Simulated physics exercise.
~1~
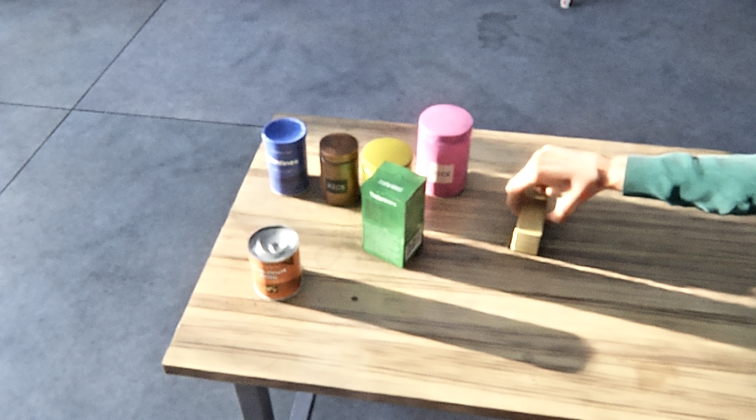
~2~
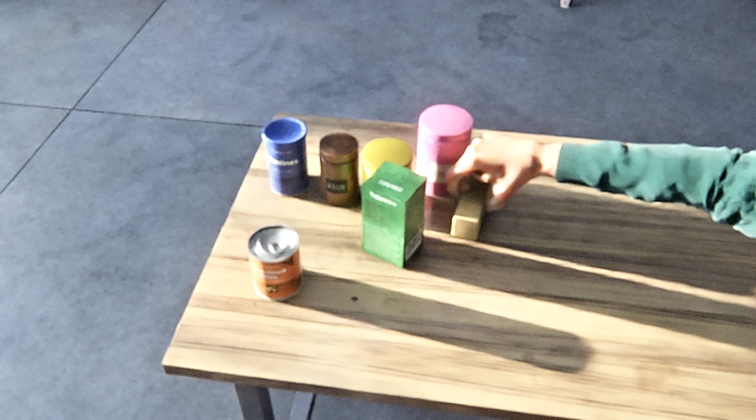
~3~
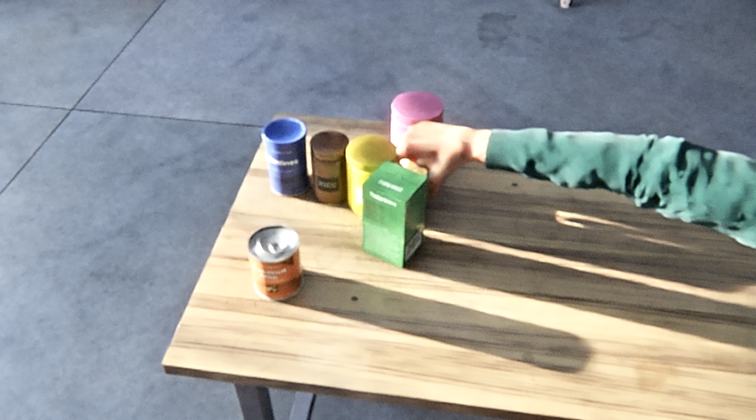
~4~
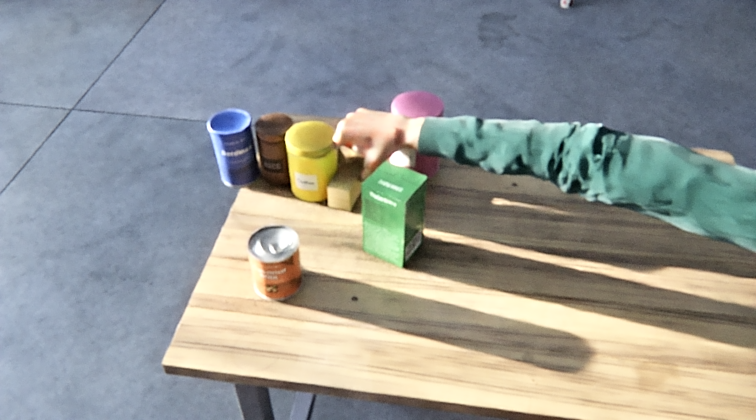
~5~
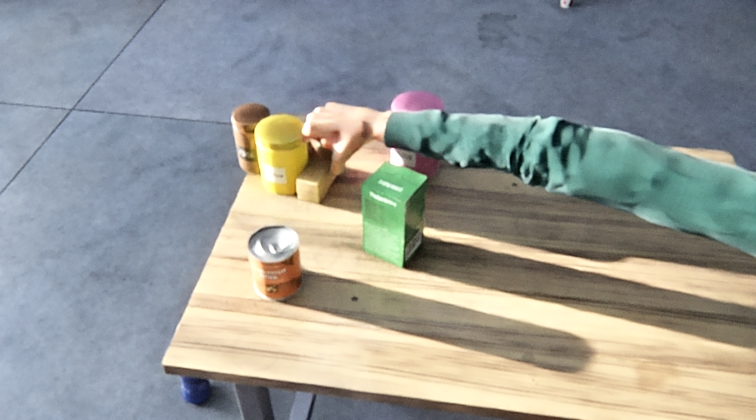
Wooden table end, hand sliding a block leftward, shifting pink, yellow and brown jars and pushing the blue tin off the edge.
